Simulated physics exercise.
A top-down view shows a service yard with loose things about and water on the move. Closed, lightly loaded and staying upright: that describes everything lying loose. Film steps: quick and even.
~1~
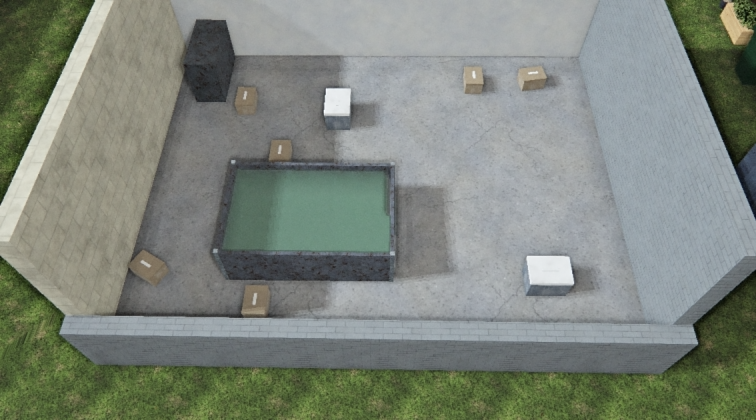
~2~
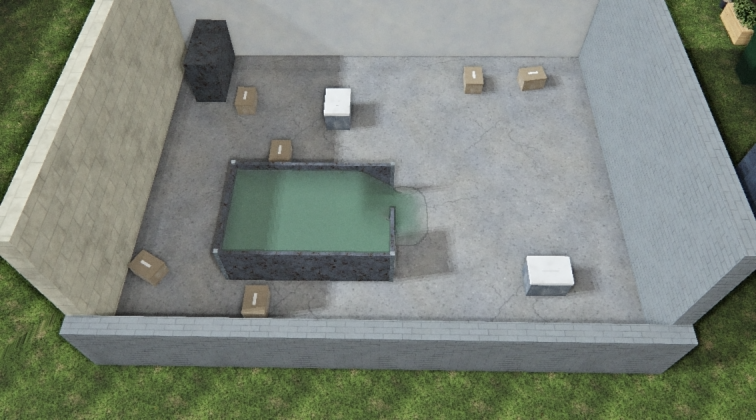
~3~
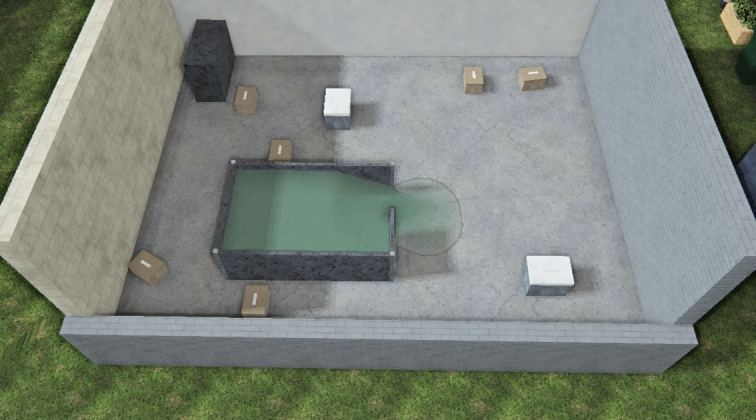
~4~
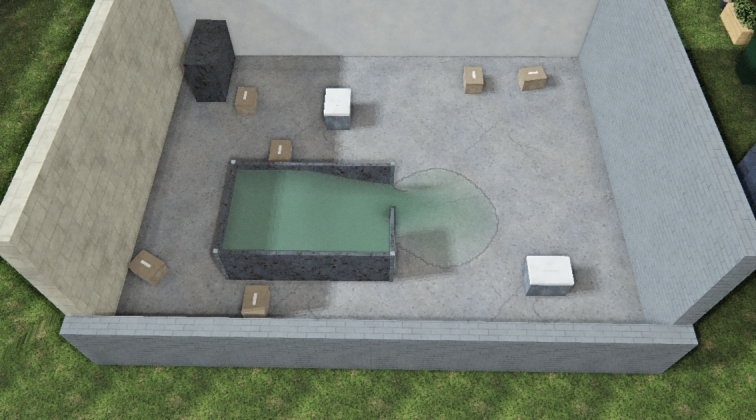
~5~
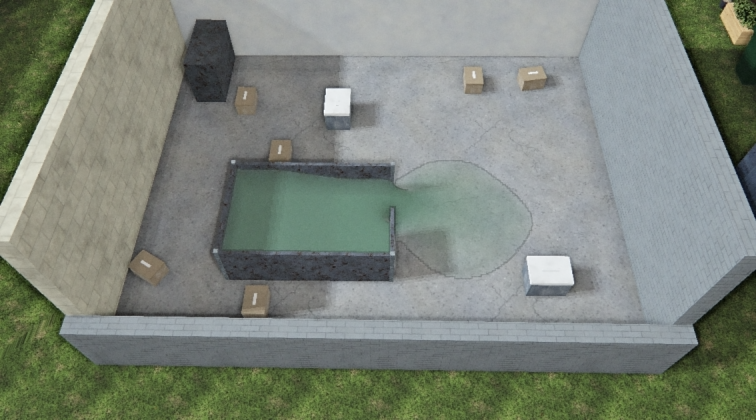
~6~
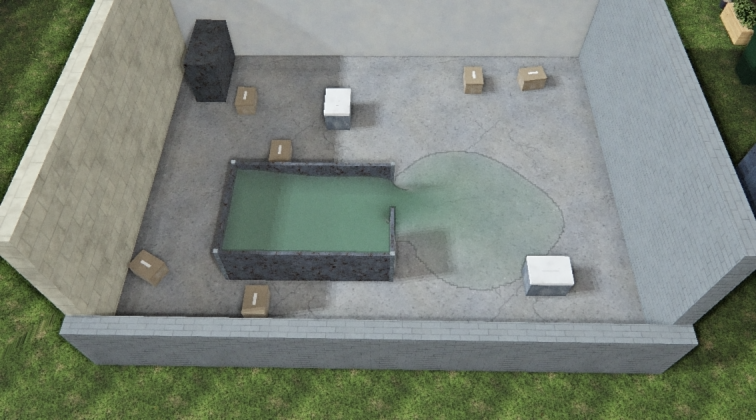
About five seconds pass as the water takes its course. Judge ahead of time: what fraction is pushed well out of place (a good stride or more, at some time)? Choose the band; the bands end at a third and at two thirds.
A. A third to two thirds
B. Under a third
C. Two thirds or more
B.
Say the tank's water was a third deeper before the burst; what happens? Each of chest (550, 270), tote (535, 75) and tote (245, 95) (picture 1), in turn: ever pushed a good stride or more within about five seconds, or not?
Per item, in order: Cleared the mark; cleared the mark; missed the mark.
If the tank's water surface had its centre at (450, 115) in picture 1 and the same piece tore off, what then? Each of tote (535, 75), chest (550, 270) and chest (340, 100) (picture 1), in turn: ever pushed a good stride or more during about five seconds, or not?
Result per object - went far, went far, stayed close.
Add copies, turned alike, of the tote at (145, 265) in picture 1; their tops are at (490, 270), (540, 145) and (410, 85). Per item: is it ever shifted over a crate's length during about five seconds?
Item by item: Remains in place, goes the distance, remains in place.
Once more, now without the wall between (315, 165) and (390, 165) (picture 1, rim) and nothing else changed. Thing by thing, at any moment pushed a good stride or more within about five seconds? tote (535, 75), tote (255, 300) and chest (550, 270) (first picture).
Taking them in order, displaced that much, less than that, less than that.
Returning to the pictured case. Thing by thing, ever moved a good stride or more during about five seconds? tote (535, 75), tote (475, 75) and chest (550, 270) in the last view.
The first is driven that far, the second not so far, and the third driven that far.
A moment on, 0 of 8 are well off their spots; 0 afloat.
Next, 1 of 8 are well off their spots; 1 afloat.
Later, 1 of 8 are well off their spots; 1 afloat.
In the end, 2 of 8 are well off their spots, and 2 have been at some point; 2 afloat.
